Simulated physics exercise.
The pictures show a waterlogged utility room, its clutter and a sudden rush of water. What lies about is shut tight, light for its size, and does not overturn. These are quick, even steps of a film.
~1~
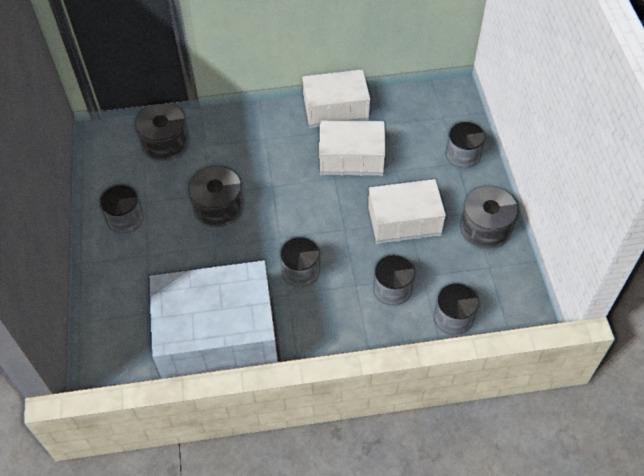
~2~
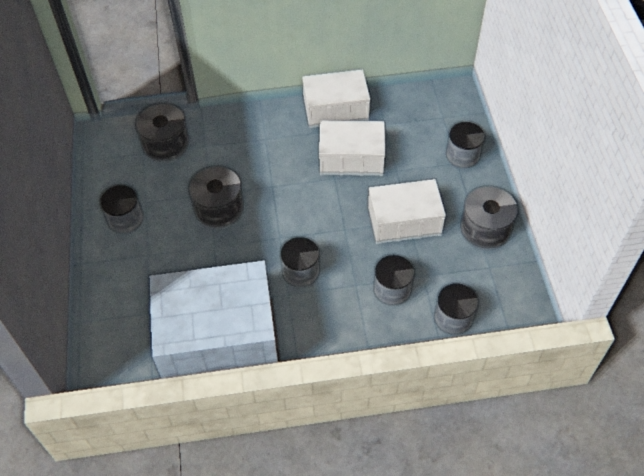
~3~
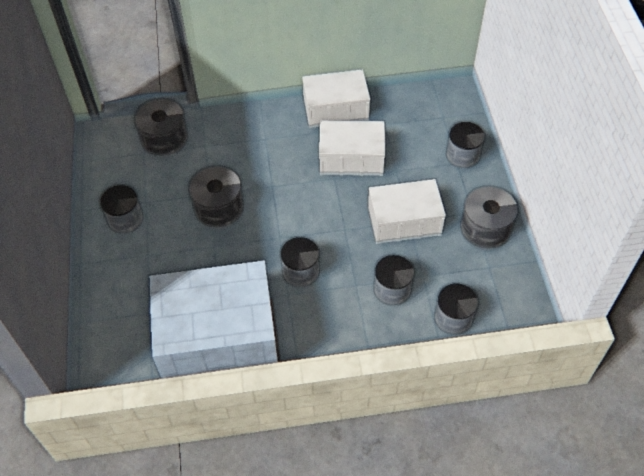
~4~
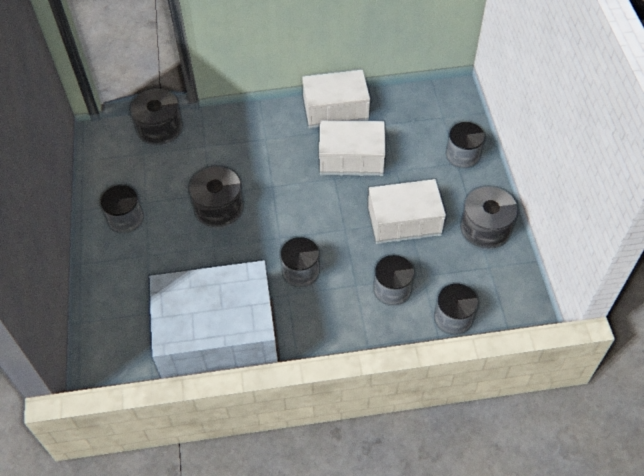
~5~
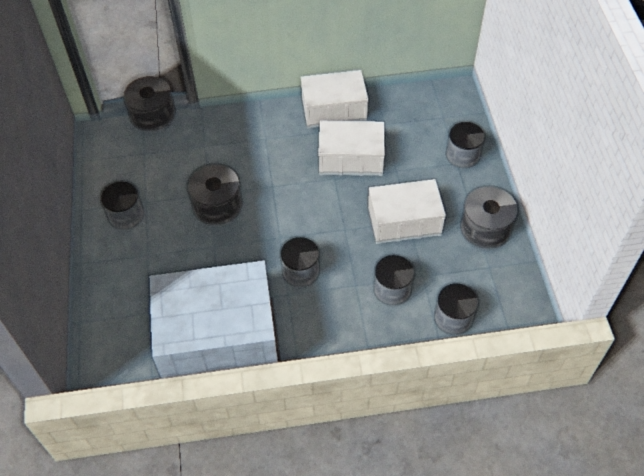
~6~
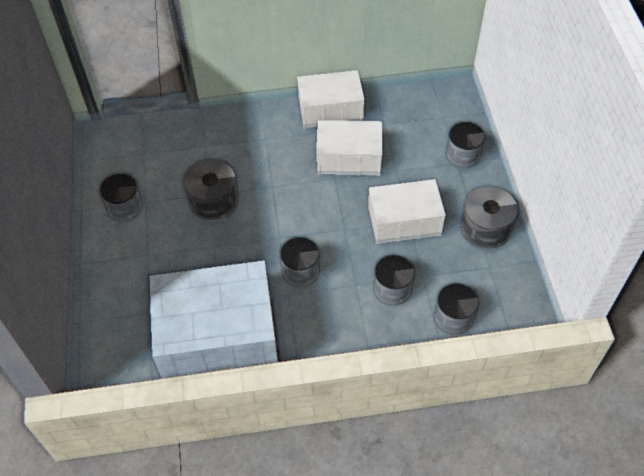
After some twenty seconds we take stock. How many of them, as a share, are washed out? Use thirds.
Share: From one to two thirds.
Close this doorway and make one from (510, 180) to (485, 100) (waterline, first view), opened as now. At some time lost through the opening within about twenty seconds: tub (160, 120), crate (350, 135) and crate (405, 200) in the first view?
As listed: Still in, carried outside, out.
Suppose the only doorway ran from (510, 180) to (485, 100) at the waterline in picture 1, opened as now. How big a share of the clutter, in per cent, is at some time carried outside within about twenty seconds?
Roughly 60 per cent.
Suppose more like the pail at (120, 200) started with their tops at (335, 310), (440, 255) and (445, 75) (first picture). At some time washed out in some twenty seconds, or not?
One after the other: Still in, inside, stays.
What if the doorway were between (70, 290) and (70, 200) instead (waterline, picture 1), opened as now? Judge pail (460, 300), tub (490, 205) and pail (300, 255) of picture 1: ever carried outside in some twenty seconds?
In turn: Still in, inside, through.
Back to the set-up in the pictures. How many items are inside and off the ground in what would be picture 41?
It comes to 6.
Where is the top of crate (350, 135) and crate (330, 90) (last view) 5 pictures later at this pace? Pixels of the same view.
Close to (320, 133) and (296, 89).
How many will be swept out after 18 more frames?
3 of them.
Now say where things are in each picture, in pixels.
A pail at (119, 200), afloat; a tub at (215, 187), afloat; 0 of 11 have shifted, in the first frame.
A pail at (119, 200), afloat; a tub at (215, 187), afloat; 0 of 11 have shifted, in the second frame.
A pail at (119, 200) floats; a tub at (215, 187), afloat; 1 of 11 have shifted, in the third frame.
A pail at (119, 200) floats; a tub at (215, 187), afloat; 1 of 11 have shifted, in the fourth frame.
A pail at (119, 196) floats, close to its start; a tub at (213, 184) floats, close to its start; 2 of 11 have shifted, in the fifth frame.
A pail at (118, 188), afloat, close to its start; a tub at (210, 180) floats, close to its start; 4 of 11 have shifted, in the sixth frame.
A moment on, 1 of 11 are out; 10 afloat.
Next, 3 of 11 are out; 8 afloat.
Later, 5 of 11 are out; 6 afloat.
In the end, 5 of 11 are out; 6 afloat.
